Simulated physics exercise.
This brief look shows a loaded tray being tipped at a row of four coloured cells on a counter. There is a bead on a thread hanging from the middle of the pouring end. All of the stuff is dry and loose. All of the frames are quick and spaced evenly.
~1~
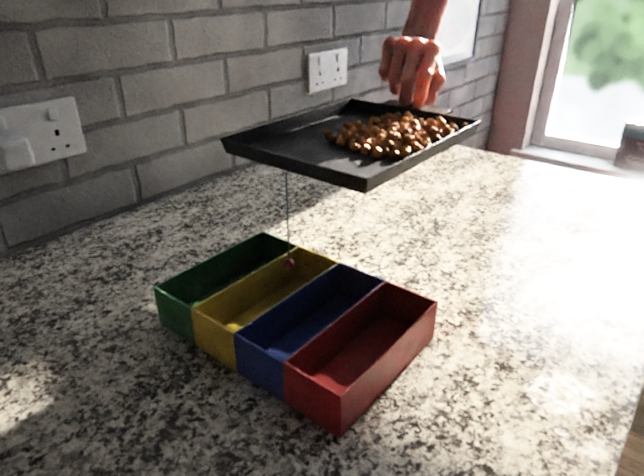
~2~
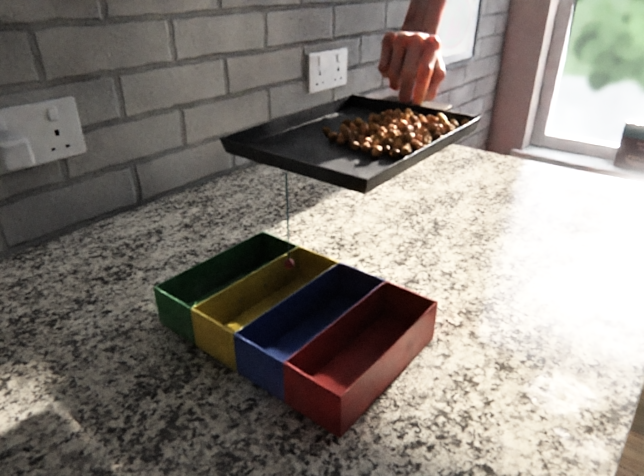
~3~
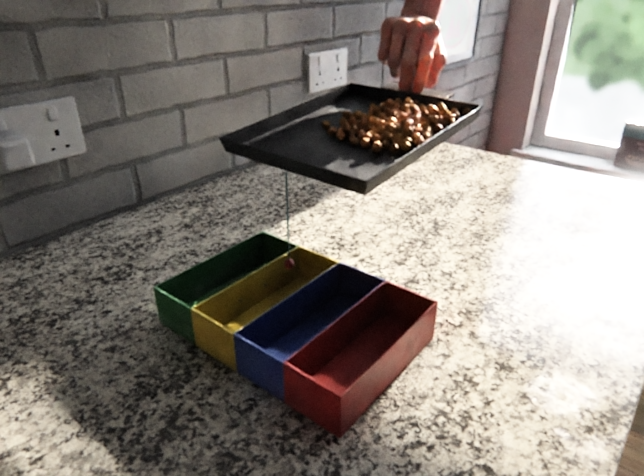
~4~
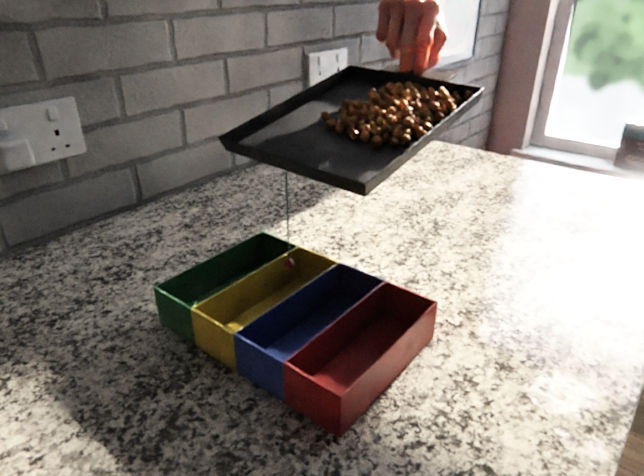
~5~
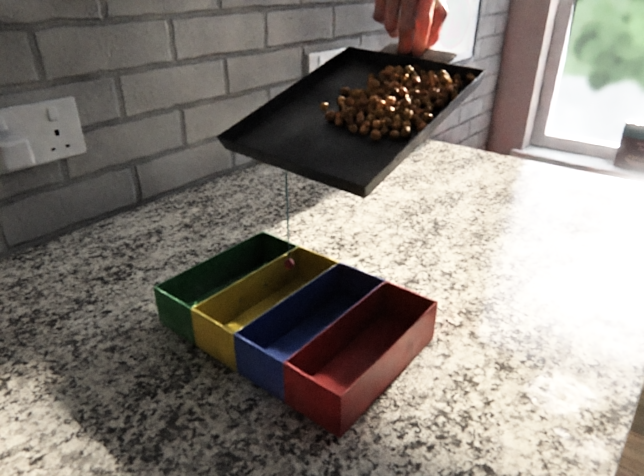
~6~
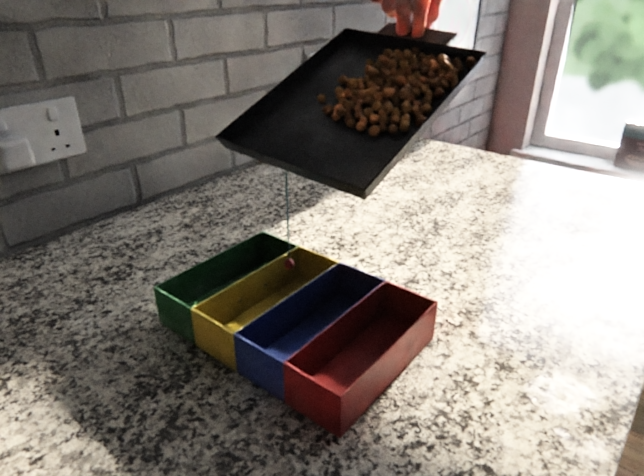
Hand raising the far end of a dark tray of roasted chickpeas above green, yellow, blue and red cells on a counter.
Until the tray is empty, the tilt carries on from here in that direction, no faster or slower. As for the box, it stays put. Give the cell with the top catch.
Top catch: The blue cell.
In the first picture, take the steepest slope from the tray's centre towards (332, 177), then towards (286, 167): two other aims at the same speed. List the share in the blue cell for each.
Lab note: Try one about 50 %, try two 20 %.
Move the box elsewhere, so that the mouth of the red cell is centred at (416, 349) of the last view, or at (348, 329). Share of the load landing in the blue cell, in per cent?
40 %, then 30 %.
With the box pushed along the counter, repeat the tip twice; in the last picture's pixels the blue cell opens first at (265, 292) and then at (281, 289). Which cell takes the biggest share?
The red cell, then the cell in red.
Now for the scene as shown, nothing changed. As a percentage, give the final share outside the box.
I'd say around 10 per cent.
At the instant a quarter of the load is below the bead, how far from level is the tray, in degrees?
Roughly 100°.
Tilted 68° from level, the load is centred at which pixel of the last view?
Near (319, 152).
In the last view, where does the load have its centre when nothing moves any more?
Around (295, 350).
Soon after the last picture, tray tipped steeply; most on the tray; a stray few in the red cell; a stray few in the blue cell; a small part falling or outside the box.
A little later, tray tipped past a quarter turn; about a quarter on the tray; about a quarter in the blue cell; a small part in the red cell; a small part in the yellow cell; a small part in the green cell; about a quarter falling or outside the box.
Later still, tray tipped past a quarter turn; about a third in the blue cell; about a quarter in the yellow cell; about a quarter in the red cell; a small part in the green cell; a small part falling or outside the box.
At rest, tray tipped past a quarter turn; about a third in the blue cell; about a quarter in the yellow cell; about a quarter in the red cell; a small part in the green cell; a small part outside the box.
